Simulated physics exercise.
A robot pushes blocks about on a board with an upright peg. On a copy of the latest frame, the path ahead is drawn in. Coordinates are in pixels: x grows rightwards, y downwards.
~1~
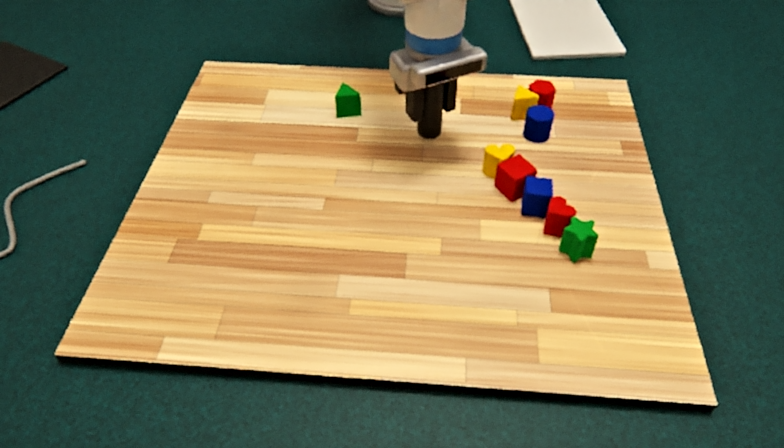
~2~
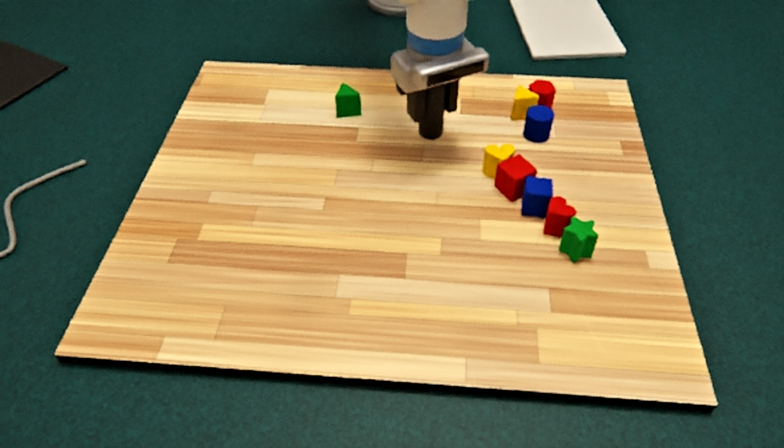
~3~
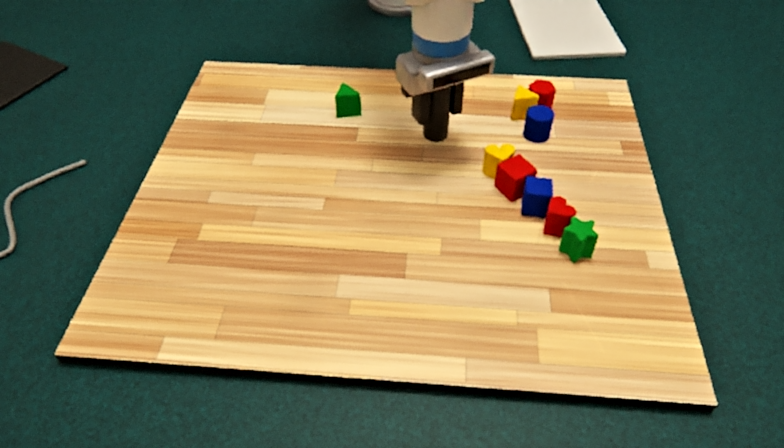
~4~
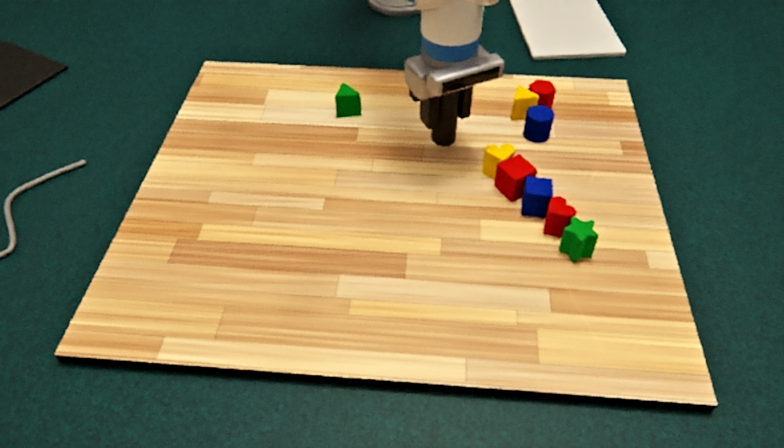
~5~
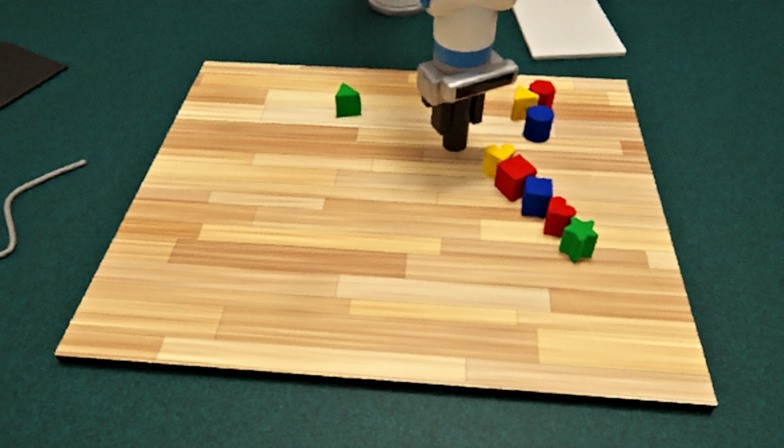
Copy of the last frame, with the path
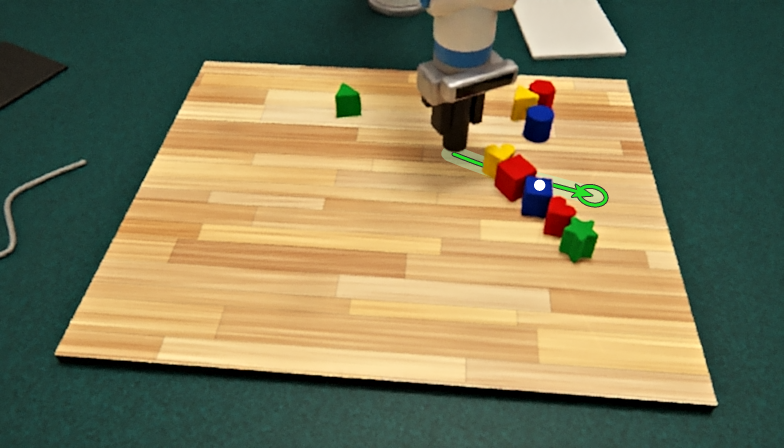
A robot arm moves its peg slightly right above the wooden board, while the colored blocks stay still.
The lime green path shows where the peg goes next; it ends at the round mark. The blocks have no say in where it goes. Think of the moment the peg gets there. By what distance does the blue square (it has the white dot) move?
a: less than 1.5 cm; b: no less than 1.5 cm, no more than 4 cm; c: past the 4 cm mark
Correct choice: C.
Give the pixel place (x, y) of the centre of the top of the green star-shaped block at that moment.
Its top centre is at about (592, 242).
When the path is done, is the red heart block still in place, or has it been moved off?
Somewhere new.
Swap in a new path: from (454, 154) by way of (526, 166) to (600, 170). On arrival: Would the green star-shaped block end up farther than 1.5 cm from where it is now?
No, that is not what happens.
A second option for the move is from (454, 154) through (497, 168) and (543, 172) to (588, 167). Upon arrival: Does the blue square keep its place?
The answer is no.
Path on the board, from (454, 154) by way of (497, 170) and (543, 183) to (592, 196); the dot is on the blue square.
The first path, step by step. One third of the way, peg (499, 160); yellow heart block (523, 161), turned 25° clockwise; red square (532, 179); blue square (557, 195), turned 25° anticlockwise; red heart block (575, 213), turned 30° clockwise; green star-shaped block (590, 238).
Two thirds of the way, peg (547, 173); yellow heart block (561, 180), turned 80° clockwise; red square (544, 194), turned 60° clockwise; blue square (569, 212), turned 65° anticlockwise; red heart block (593, 223), turned 20° clockwise; green star-shaped block (592, 242).
At the end, peg (596, 186); yellow heart block (576, 186), turned 145° clockwise; red square (545, 195), turned 70° clockwise; blue square (569, 212), turned 65° anticlockwise; red heart block (593, 223), turned 20° clockwise; green star-shaped block (592, 242).
